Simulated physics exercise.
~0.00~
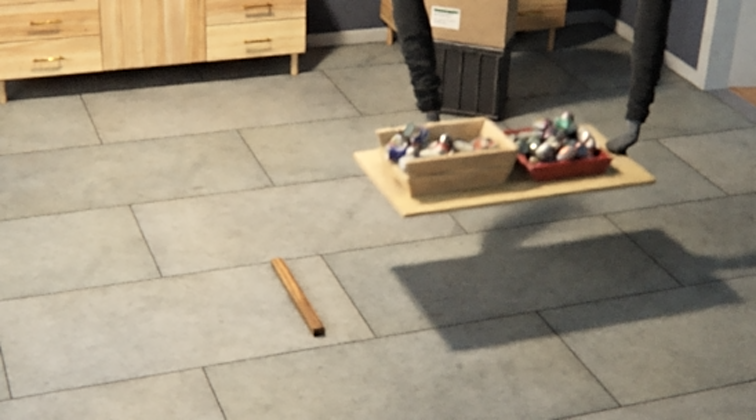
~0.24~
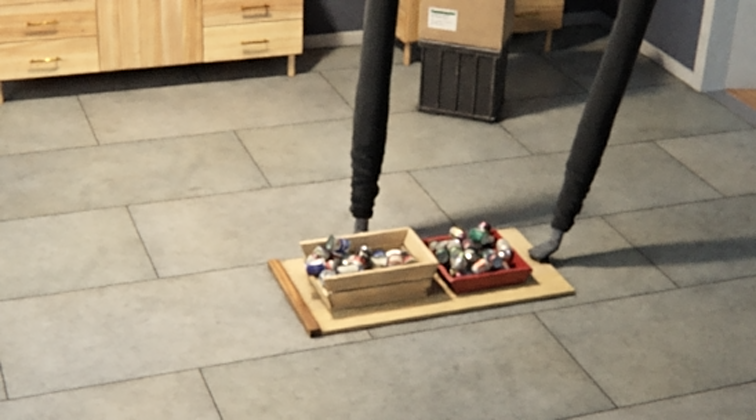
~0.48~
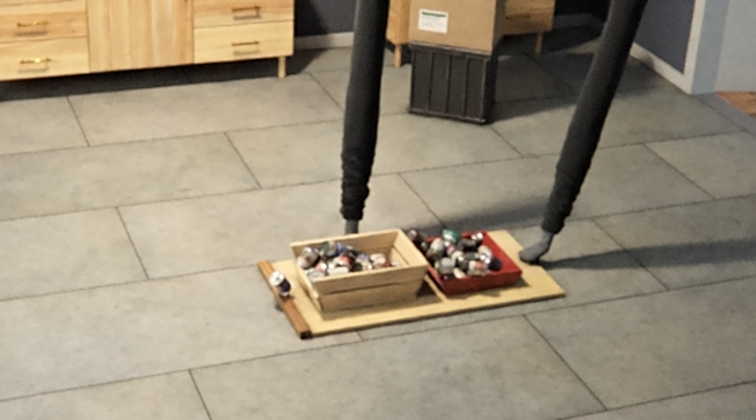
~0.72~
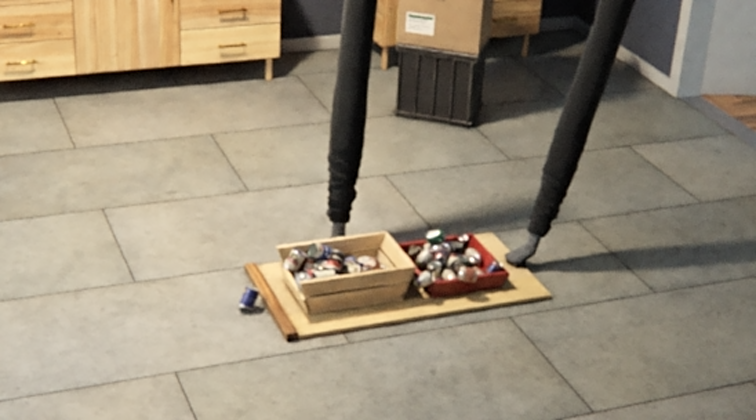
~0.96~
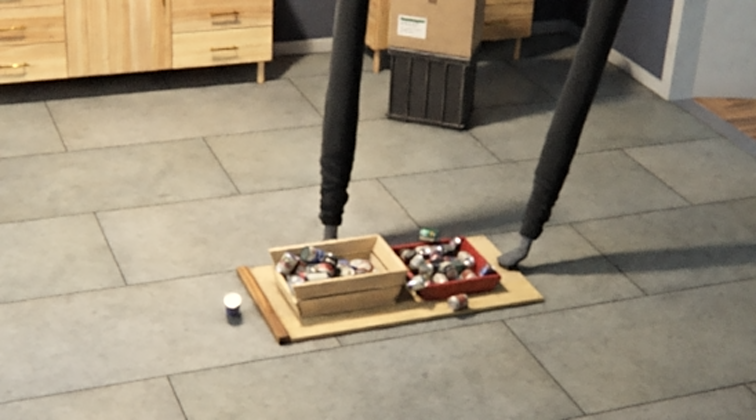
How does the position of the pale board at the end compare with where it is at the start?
At the start the board is held up above the floor, to the right of the brown wooden strip and apart from it. At the end it is lower and further left, down at the floor with its left edge against the strip.
